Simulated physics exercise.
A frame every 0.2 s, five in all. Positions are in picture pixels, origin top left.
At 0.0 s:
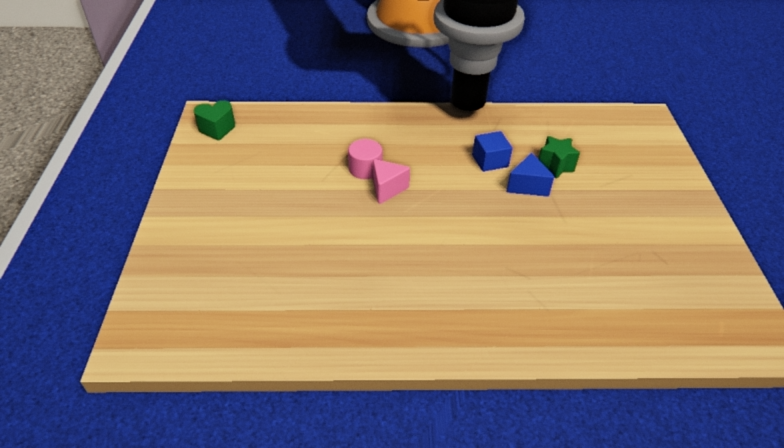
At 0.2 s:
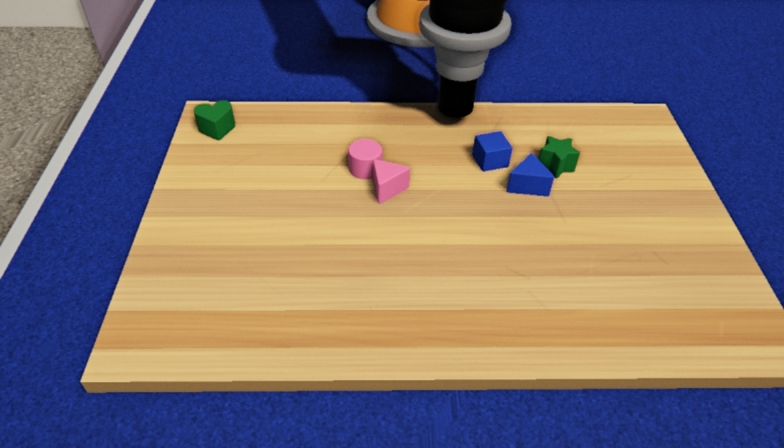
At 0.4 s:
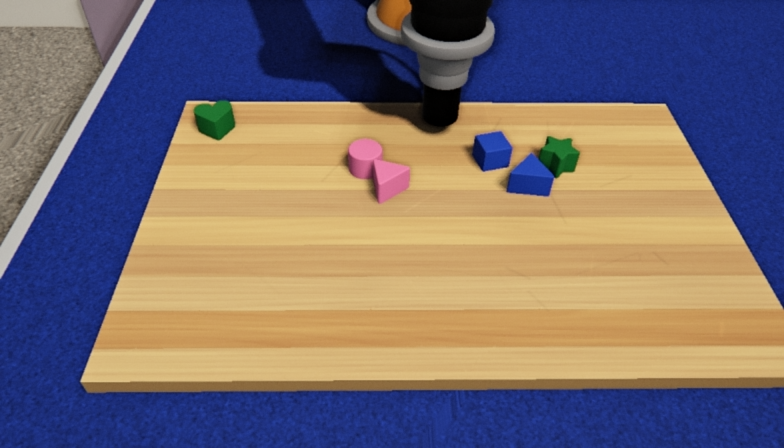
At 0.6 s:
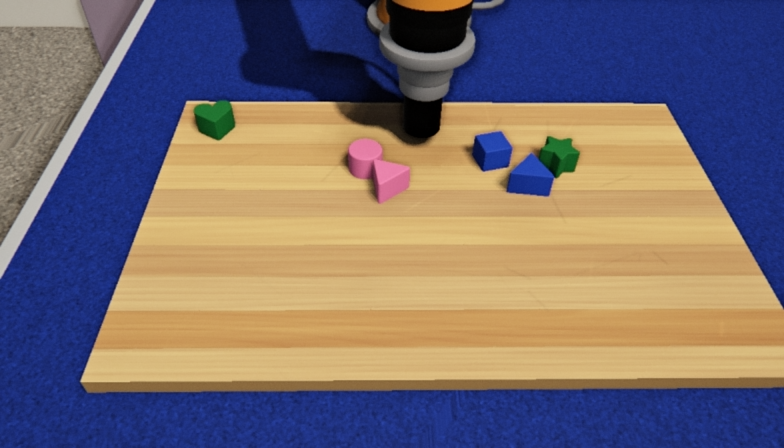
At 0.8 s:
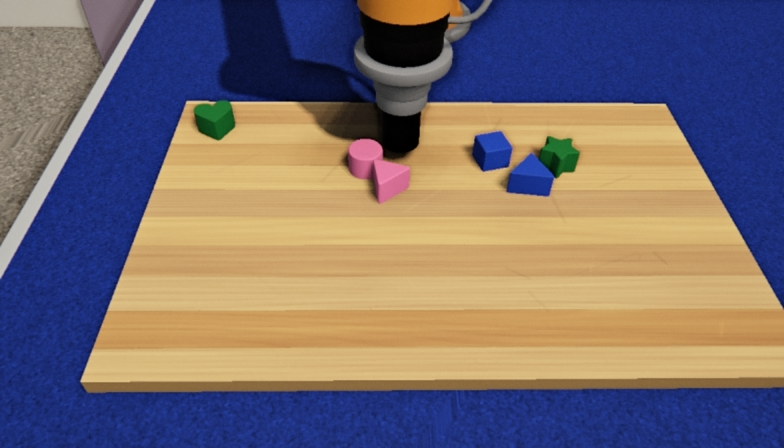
The clip opens on a wooden board on blue fabric, holding green, pink and blue shapes, with a robot arm's dark tip at the far edge. The arm slides left and toward the viewer, passing over bare wood, until its tip is beside the pink pieces, which remain still throughout.
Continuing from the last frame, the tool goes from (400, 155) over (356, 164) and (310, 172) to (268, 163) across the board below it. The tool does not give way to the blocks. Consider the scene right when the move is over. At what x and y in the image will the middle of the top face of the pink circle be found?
Most likely (294, 177).
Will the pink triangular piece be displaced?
I believe not.
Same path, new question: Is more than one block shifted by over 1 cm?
It seems not.
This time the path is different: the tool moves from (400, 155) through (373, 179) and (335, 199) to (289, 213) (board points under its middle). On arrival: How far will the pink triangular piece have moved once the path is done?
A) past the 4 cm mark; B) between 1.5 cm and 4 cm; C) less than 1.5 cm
Option B.
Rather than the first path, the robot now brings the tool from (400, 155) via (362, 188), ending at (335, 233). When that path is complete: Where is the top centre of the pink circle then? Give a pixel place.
About (317, 170).
The first path, step by step. One third of the way, tool (355, 151); pink circle (329, 162).
Two thirds of the way, tool (308, 159); pink circle (296, 176).
At the end, tool (266, 149); pink circle (294, 177); pink triangular piece unmoved.
